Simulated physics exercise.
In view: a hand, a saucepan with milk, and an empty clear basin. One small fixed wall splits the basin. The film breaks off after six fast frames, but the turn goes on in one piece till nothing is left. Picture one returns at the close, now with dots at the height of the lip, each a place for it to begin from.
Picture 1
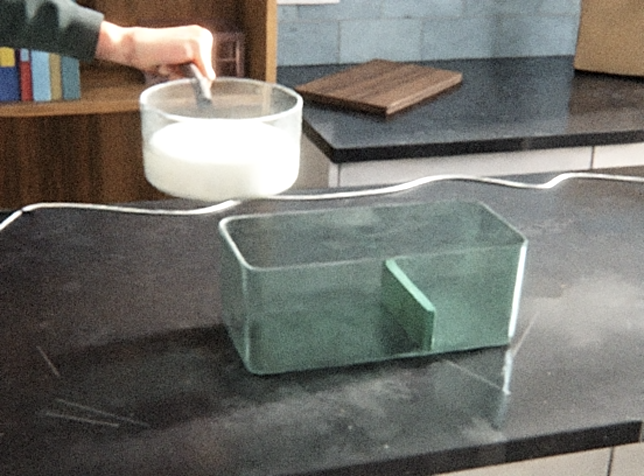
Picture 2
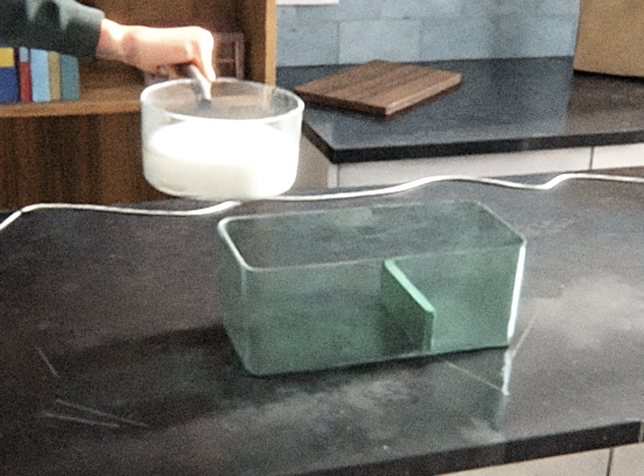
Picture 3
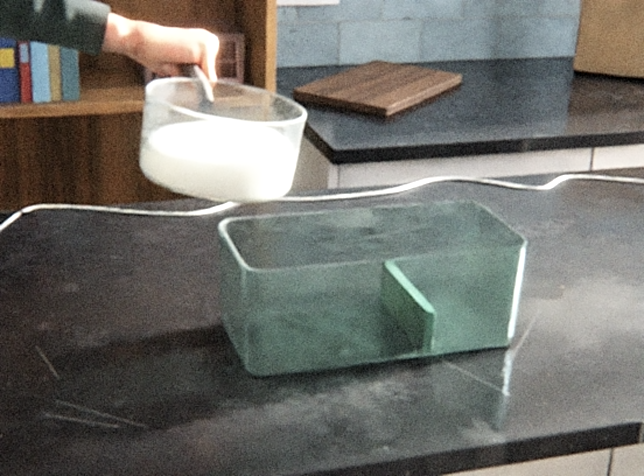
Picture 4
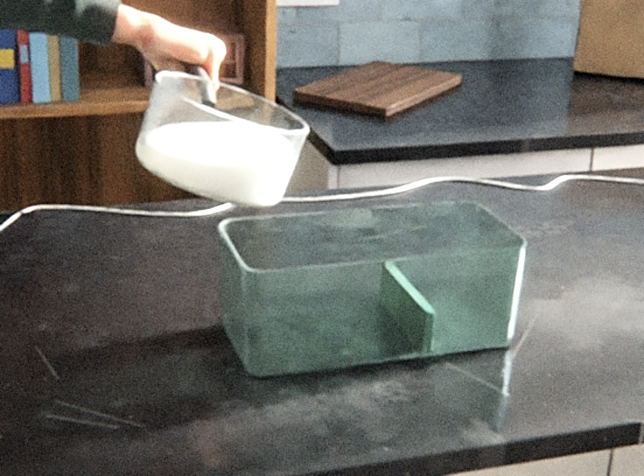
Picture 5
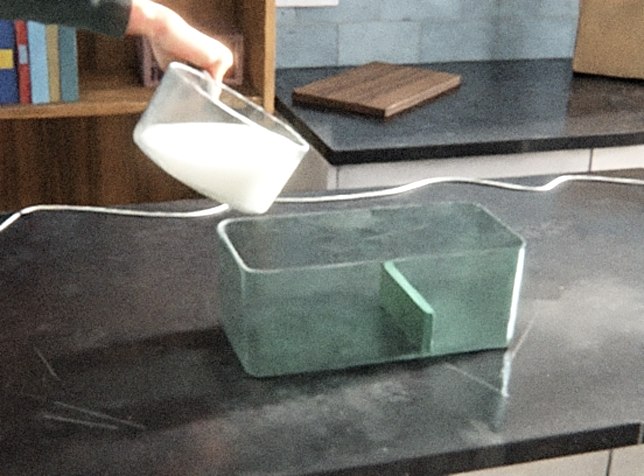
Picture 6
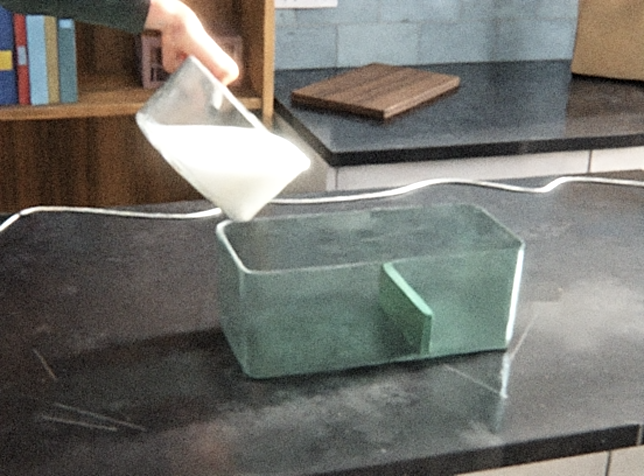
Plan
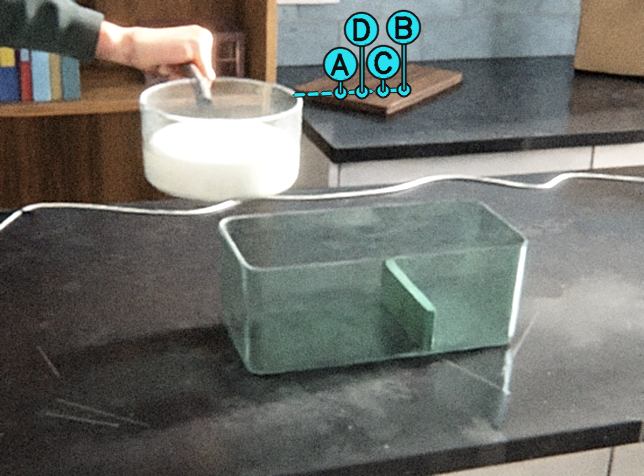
A hand tilting a clear pan of milk rightward above an empty divided basin, the milk reaching over the lip.
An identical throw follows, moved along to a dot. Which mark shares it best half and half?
B works best here.
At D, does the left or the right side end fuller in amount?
The left side.
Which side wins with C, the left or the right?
More ends on the left.
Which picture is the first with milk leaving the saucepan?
In picture 6.
On the marked copy, A at (340, 92); B at (403, 89); C at (383, 90); D at (361, 91).
With A, about 93 % ends left of the wall and 5 % right of it.
With B, about 51 % ends left of the wall and 48 % right of it.
With C, about 69 % ends left of the wall and 29 % right of it.
With D, about 92 % ends left of the wall and 6 % right of it.
